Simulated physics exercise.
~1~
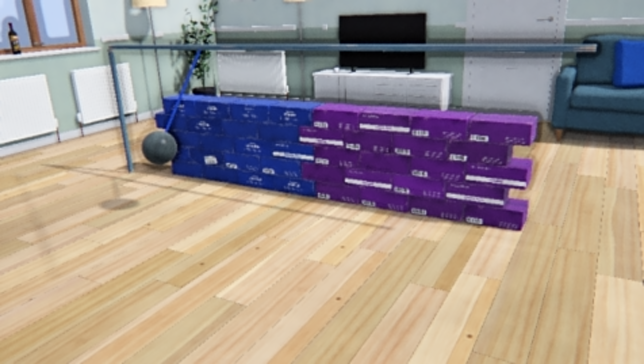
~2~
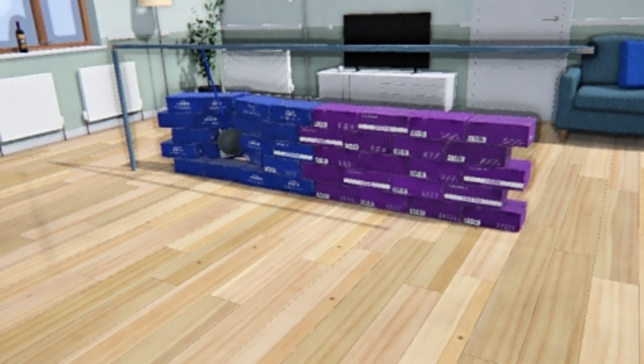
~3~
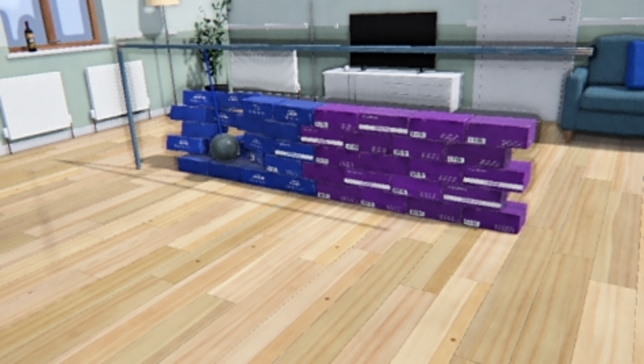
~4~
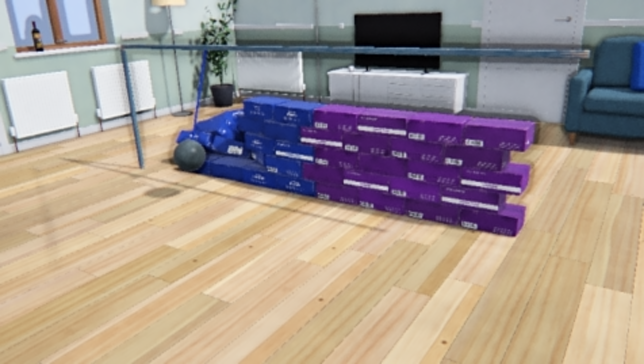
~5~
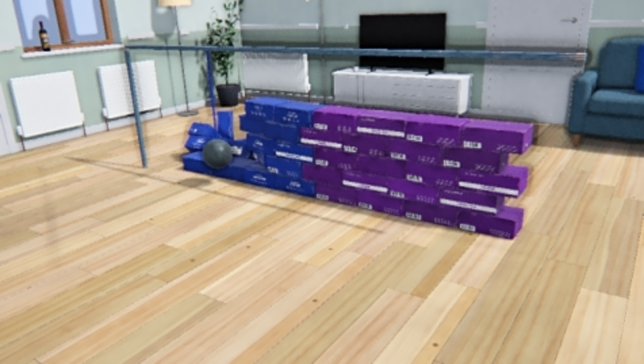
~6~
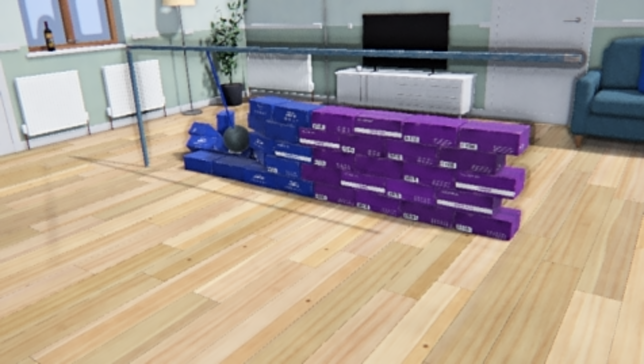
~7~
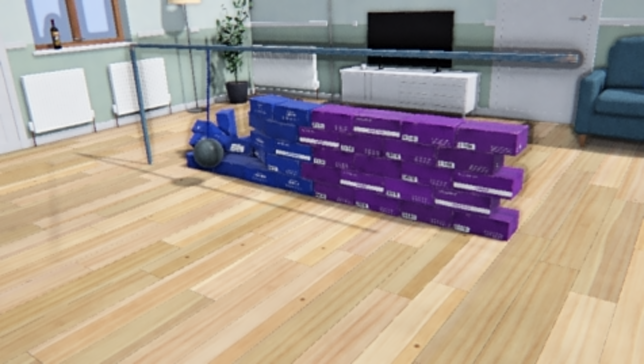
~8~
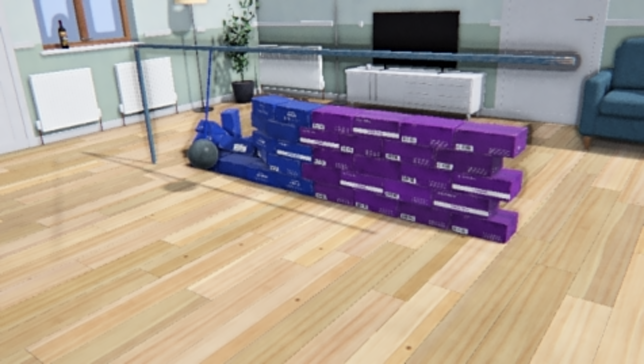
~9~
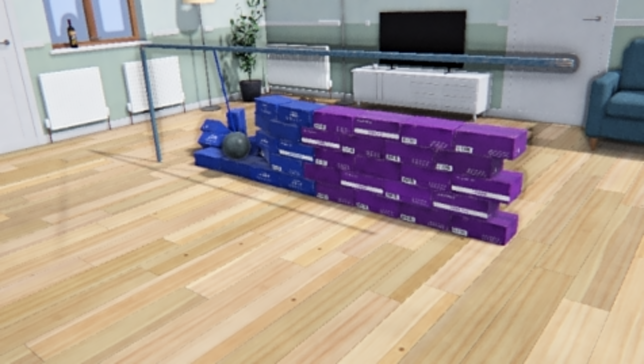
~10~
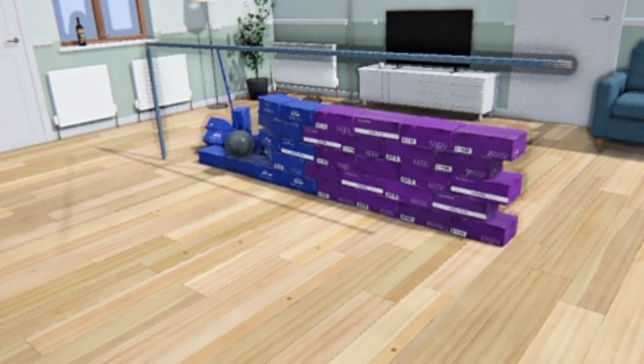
In a living room, a dark ball hanging from a line swung into the blue left end of a wall of blue and purple boxes, knocking several loose, then swayed back and forth among the fallen ones while the purple part stayed standing.
